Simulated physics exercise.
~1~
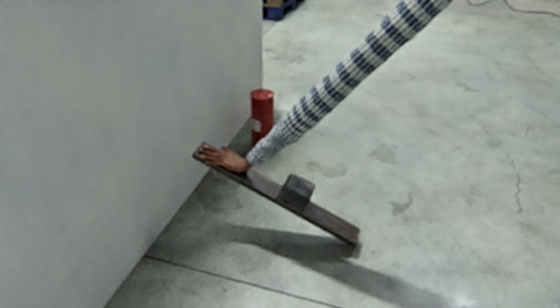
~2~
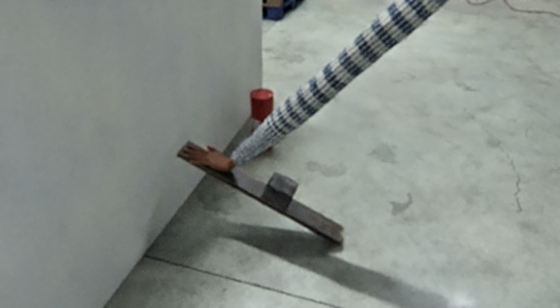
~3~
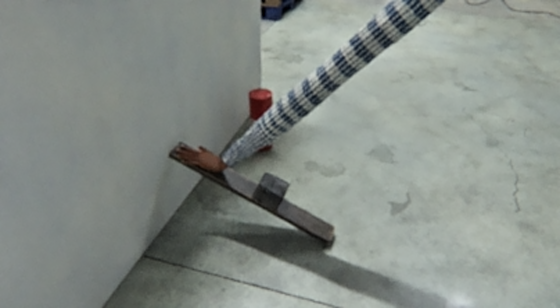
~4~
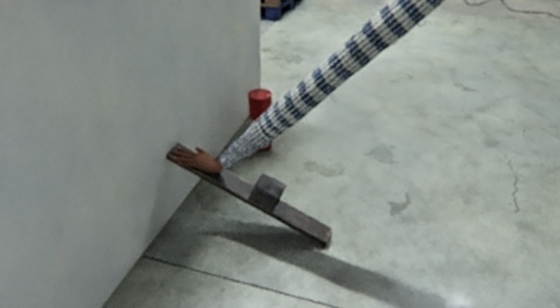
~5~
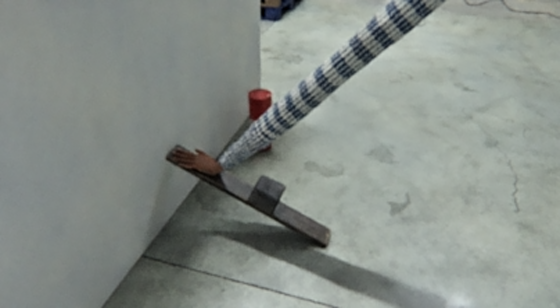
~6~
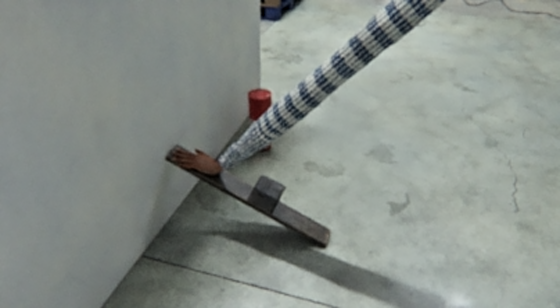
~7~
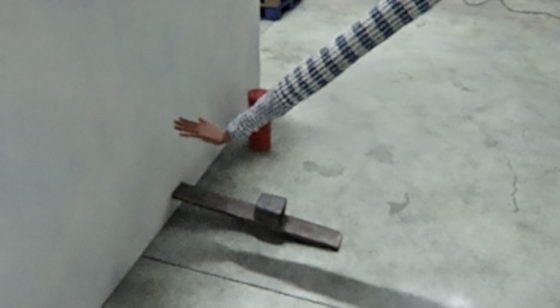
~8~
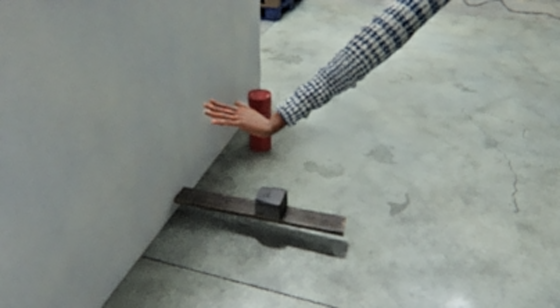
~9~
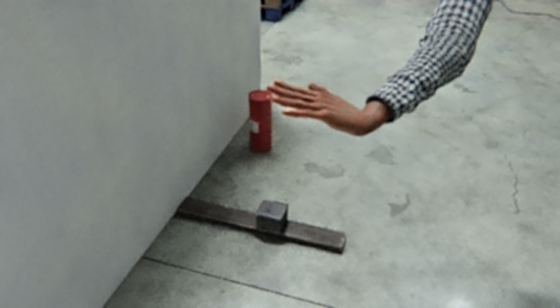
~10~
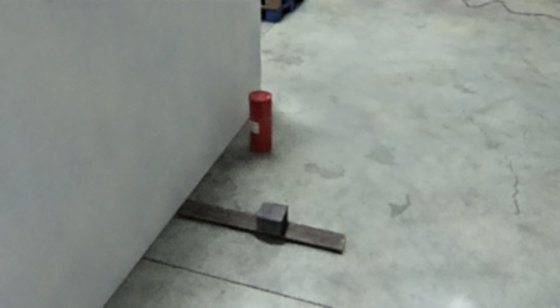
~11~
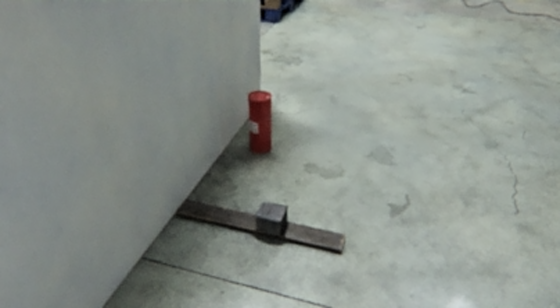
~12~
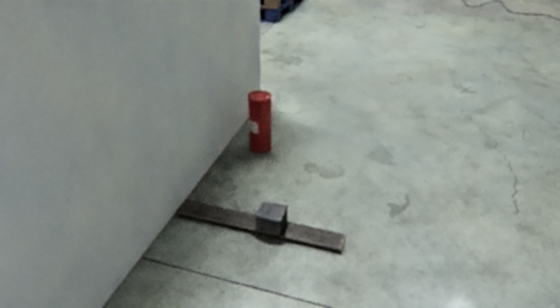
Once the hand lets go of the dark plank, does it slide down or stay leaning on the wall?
The plank slides down and ends up lying on the floor beside the wall.
